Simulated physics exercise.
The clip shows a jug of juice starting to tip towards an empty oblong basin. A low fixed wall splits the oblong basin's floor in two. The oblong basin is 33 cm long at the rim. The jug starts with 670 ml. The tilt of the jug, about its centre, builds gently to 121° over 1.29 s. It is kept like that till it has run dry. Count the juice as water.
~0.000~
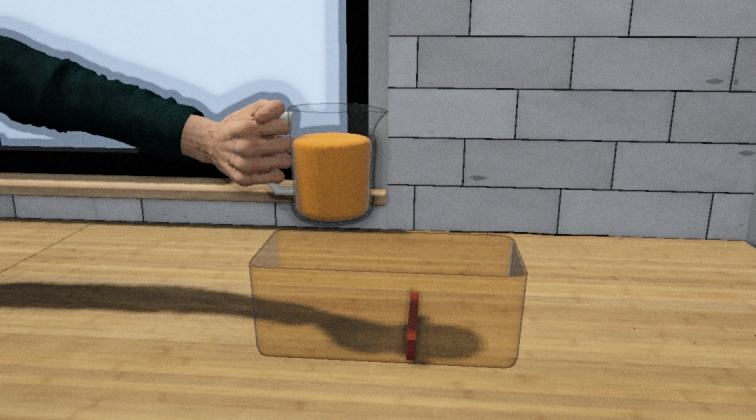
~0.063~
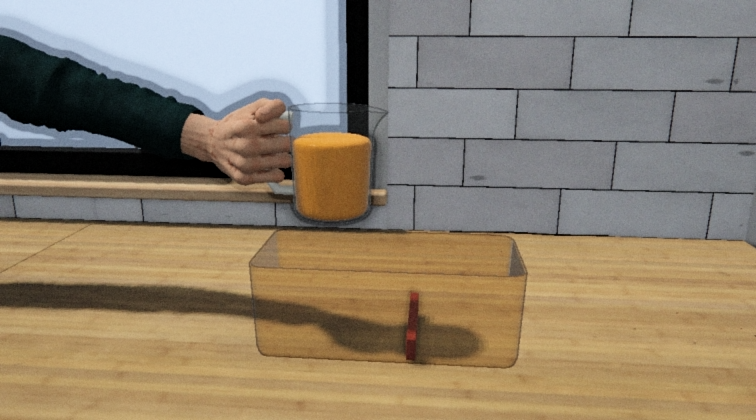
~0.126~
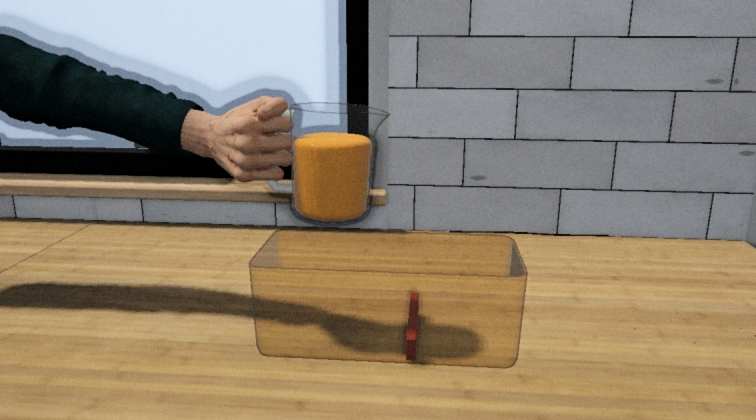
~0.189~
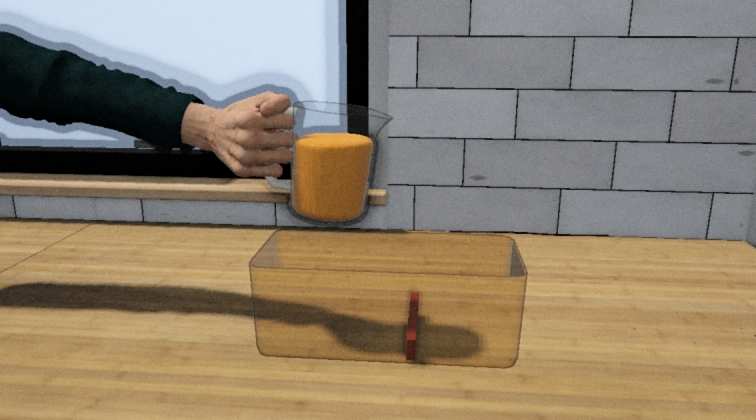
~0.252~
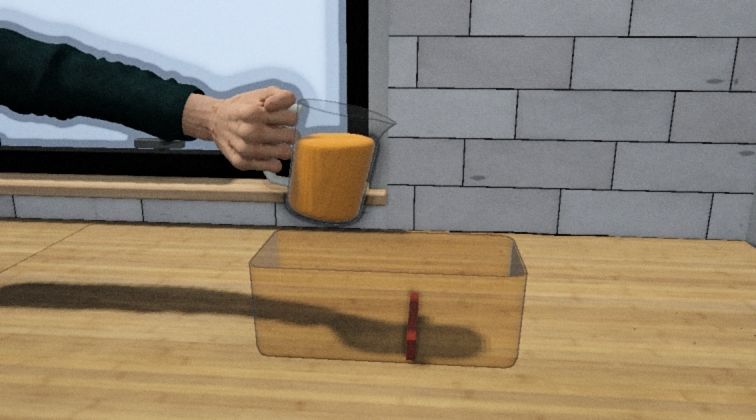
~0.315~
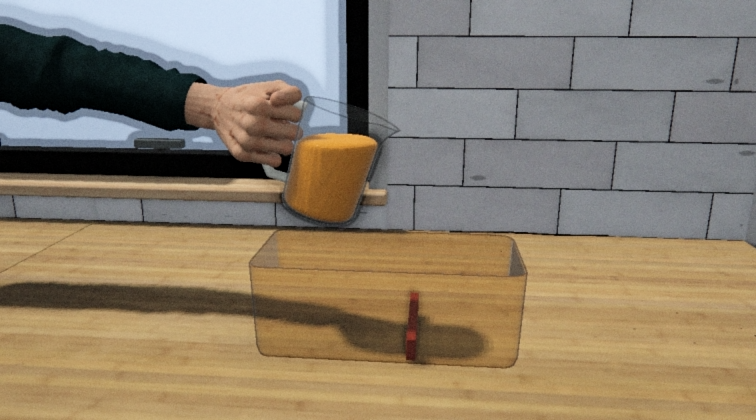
A hand holding a clear jug of orange juice above an empty oblong basin, gradually tilting it slightly to the right.
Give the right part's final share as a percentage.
The far part has some 68 per cent.
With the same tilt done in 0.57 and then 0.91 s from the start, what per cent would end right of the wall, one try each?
First 50, then 60 per cent.
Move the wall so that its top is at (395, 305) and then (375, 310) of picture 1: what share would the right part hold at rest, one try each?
First 85, then 90 per cent.
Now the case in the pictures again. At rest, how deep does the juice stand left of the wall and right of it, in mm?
Some 8 mm on the left and 26 mm on the right.
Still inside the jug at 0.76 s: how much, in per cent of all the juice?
Some 82 per cent.
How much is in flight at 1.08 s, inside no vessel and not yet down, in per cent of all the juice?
About 10 per cent.
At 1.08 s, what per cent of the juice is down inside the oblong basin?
Near 74 in a hundred.
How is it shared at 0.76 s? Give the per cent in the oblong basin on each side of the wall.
Left about 0, right about 5.
By 0.76 s the tilt is 77° and 83 per cent is still to pour, 0 is left of the wall and 5 right of it.
By 1.08 s the tilt is 113° and 16 per cent is still to pour, 10 is left of the wall and 64 right of it.
By 1.42 s the tilt is 121° and 0 per cent is still to pour, 24 is left of the wall and 75 right of it.
By 1.79 s the tilt is 121° and 0 per cent is still to pour, 30 is left of the wall and 69 right of it.
At rest 31 per cent lies left of the wall, 68 right of it and 1 outside.
